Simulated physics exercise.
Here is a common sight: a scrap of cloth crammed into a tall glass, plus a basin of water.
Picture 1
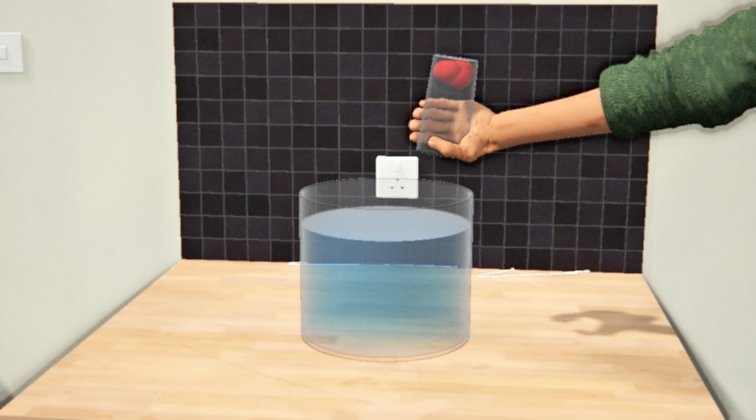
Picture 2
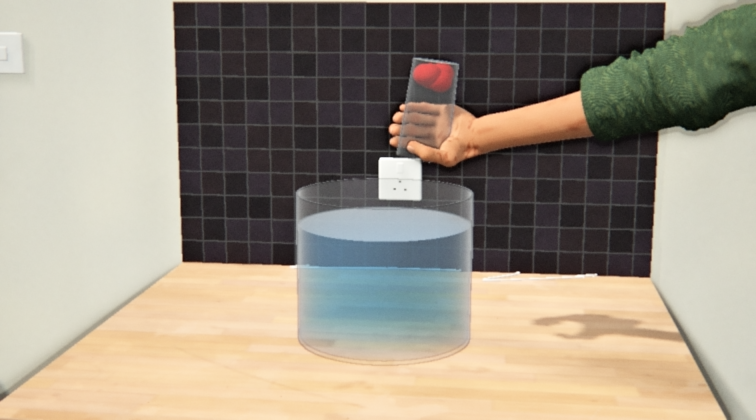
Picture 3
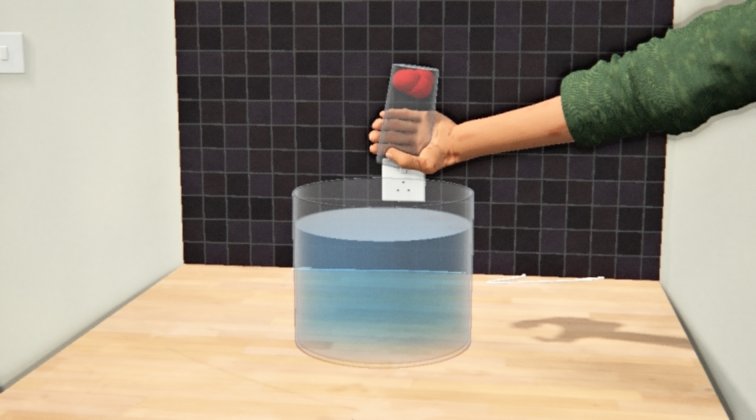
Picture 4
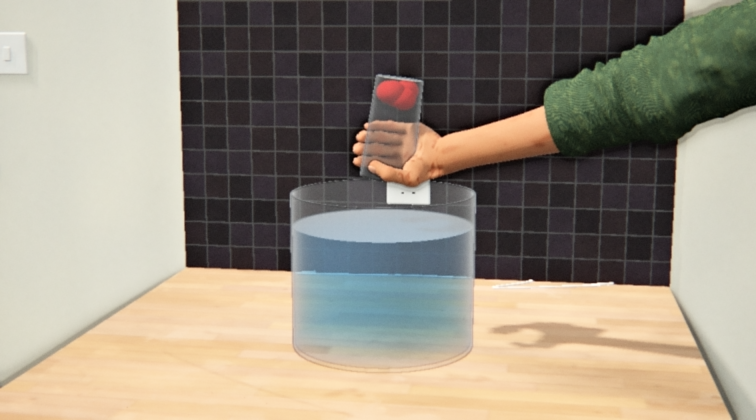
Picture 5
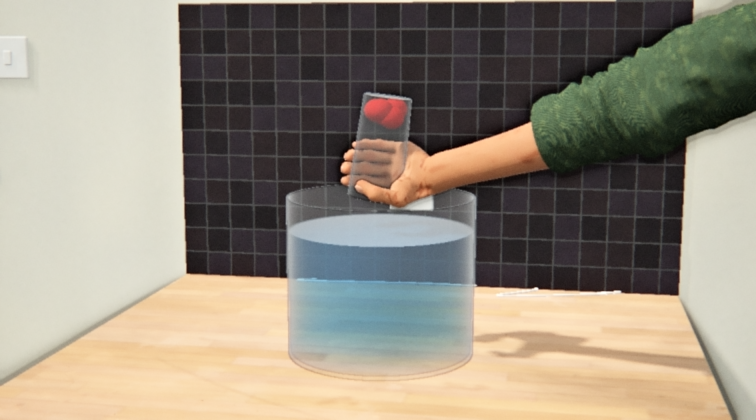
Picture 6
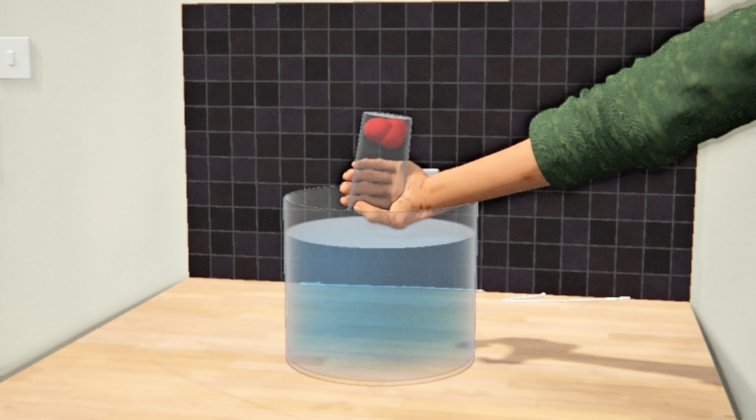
A hand in a green sleeve lowering an upside-down tall glass with red cloth inside, moving leftward and down above a basin of water.
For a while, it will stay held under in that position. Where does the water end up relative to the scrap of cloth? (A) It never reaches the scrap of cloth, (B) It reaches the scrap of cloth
The answer is A.
Next, the tall glass enters the water.
After that, air is trapped inside and holds the level down.
Finally, the tall glass is under, still full of air, and the scrap of cloth is dry.
